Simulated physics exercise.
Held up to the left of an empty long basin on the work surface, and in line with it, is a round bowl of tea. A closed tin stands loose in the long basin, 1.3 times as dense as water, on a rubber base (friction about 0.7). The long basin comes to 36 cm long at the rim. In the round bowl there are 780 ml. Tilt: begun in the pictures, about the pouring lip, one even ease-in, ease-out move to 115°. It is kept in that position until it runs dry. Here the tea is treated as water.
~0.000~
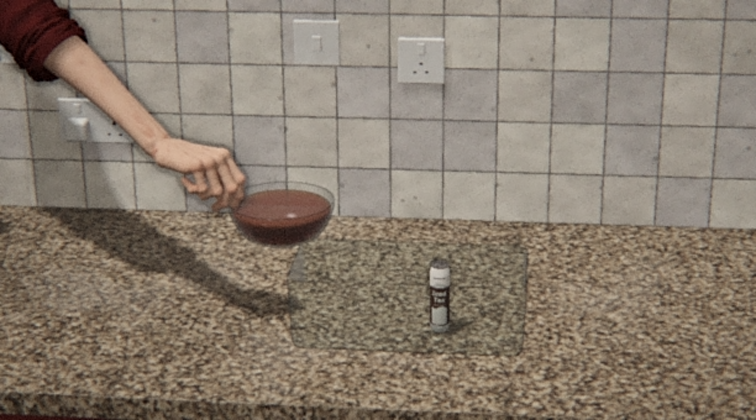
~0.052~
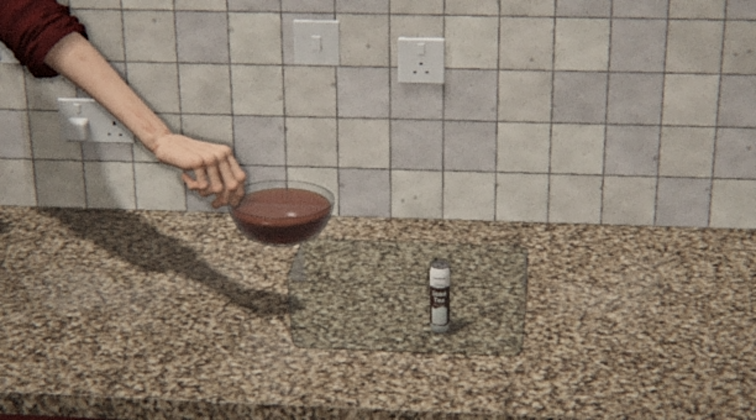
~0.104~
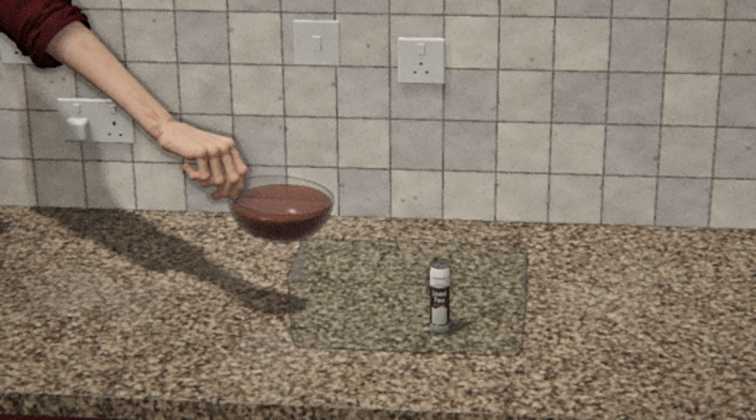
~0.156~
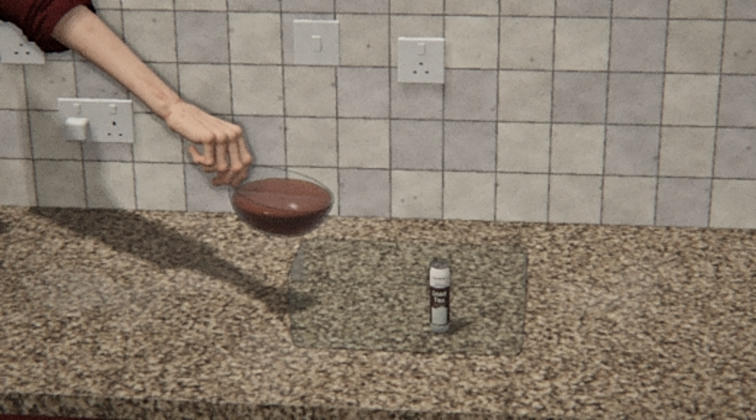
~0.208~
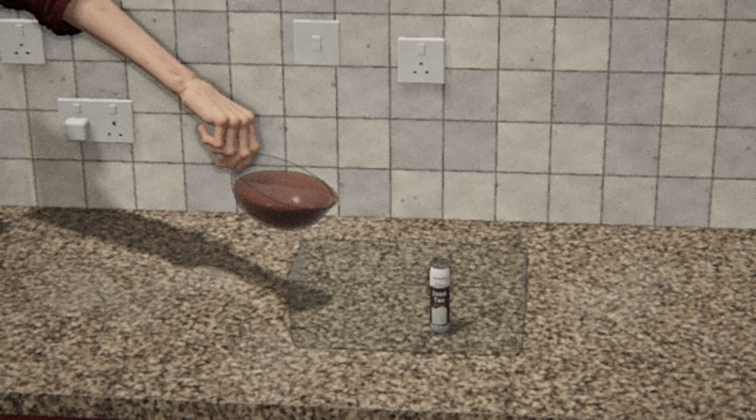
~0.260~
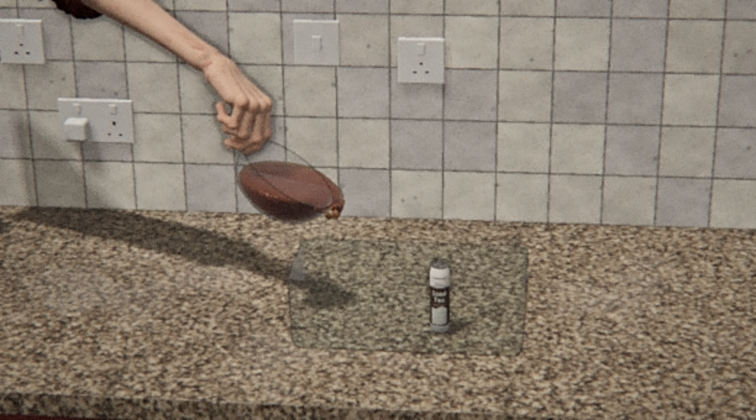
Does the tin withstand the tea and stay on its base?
No, it tips over.
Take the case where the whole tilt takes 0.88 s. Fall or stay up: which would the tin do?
Result: Tin upright.
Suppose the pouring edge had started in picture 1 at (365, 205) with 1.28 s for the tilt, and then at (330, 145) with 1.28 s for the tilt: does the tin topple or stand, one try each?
Try 1: Tipped over; try 2: Still standing.
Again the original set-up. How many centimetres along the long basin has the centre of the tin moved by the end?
Around 5.5 cm.
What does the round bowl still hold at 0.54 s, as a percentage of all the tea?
Close to 8 in a hundred.
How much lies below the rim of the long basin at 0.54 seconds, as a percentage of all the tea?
I reckon close to 34 percent of it.
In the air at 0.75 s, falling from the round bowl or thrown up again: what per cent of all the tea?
Around 2 percent of the liquid.
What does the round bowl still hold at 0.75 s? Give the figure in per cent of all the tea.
0 in a hundred, give or take.
Then, 0.54 s in, the tilt is 101° and 8 per cent is still to pour; the tin stands where it began.
Then, 0.75 s in, the tilt is 115° and 0 per cent is still to pour; the tin leans 12°.
Then, 0.96 s in, the tilt is 115° and 0 per cent is still to pour; the tin leans 8°.
Then, 1.20 s in, the tilt is 115° and 0 per cent is still to pour; the tin lies on its side.
Finally, the tin lies on its side.
